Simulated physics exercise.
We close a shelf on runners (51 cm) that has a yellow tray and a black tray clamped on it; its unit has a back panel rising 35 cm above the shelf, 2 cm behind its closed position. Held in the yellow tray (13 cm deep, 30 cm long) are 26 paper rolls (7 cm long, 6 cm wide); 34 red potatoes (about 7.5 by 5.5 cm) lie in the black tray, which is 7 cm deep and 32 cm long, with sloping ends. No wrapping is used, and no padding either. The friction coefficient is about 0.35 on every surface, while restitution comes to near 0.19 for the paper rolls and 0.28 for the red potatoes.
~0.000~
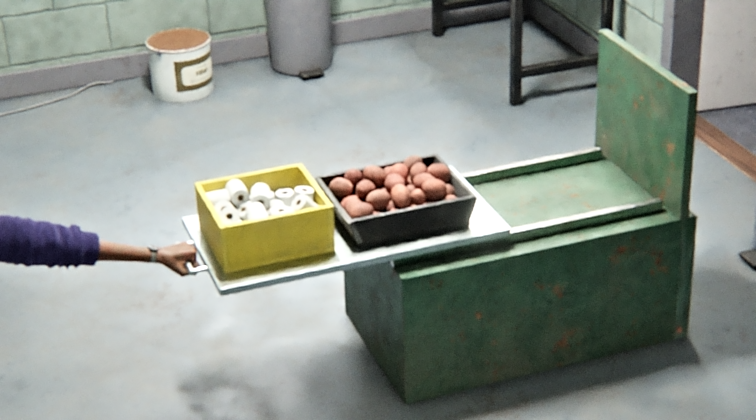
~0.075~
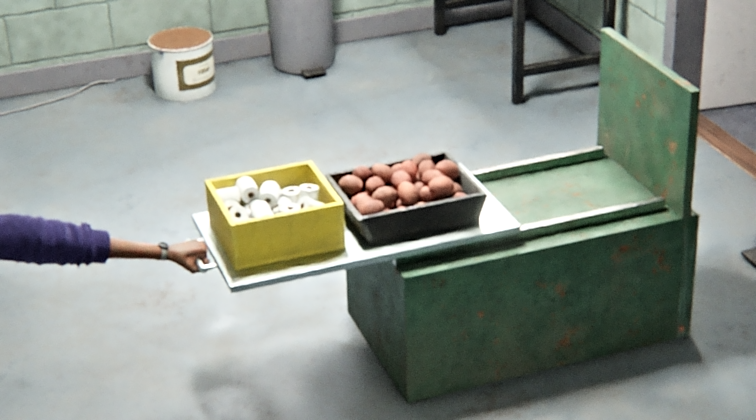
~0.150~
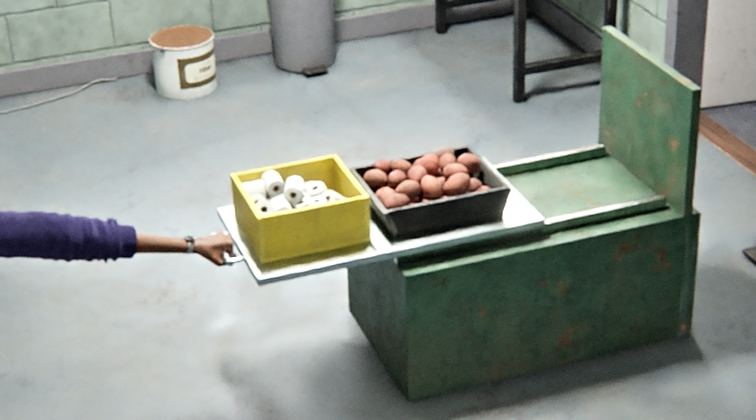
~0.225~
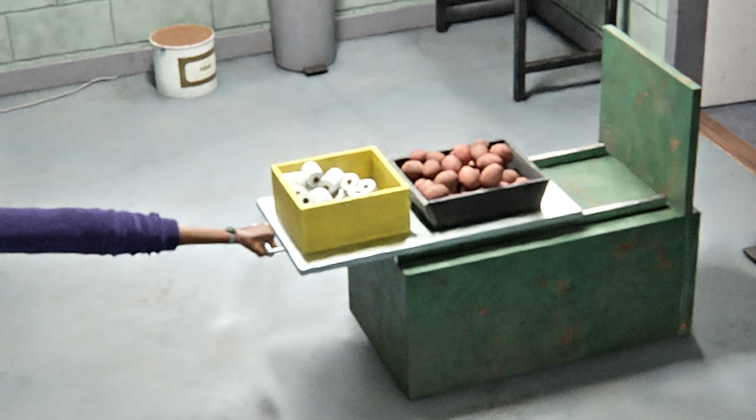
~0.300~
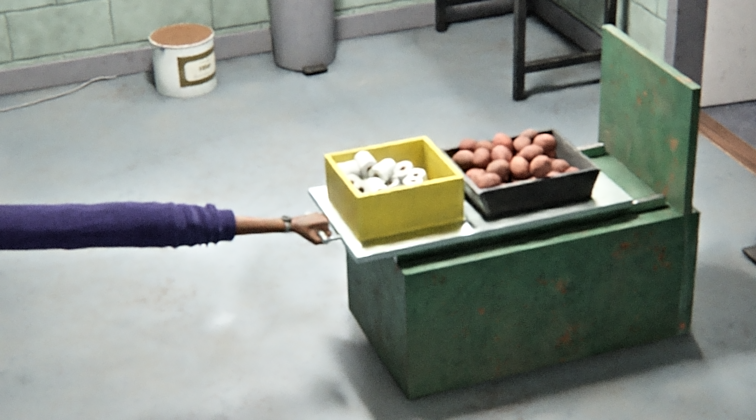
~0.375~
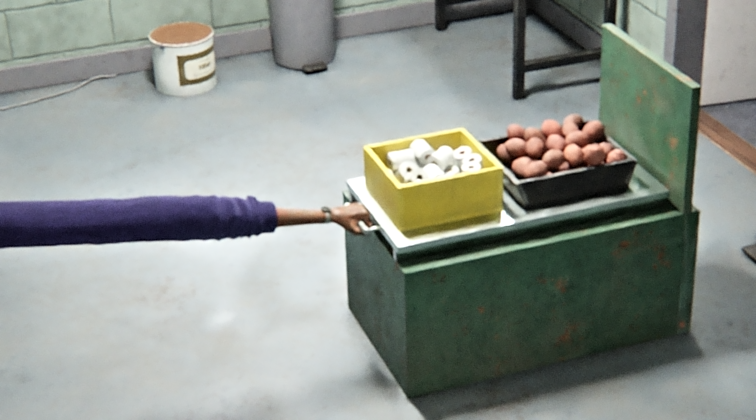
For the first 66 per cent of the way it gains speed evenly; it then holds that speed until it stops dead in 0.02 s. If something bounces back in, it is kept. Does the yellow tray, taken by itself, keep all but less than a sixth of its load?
Yes.
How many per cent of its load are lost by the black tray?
Loss for the black tray - 25 per cent.
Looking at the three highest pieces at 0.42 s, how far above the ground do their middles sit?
About 64 cm up.
After 0.42 s, 0 of 26 out of the yellow tray and 0 of 34 out of the black tray.
After 0.54 s, 0 of 26 out of the yellow tray and 8 of 34 out of the black tray.
After 0.76 s, 0 of 26 out of the yellow tray and 9 of 34 out of the black tray.
Outcome (at 1.19 s), 0 of 26 out of the yellow tray and 9 of 34 out of the black tray. Asked share, 0 of 26, 0 per cent.
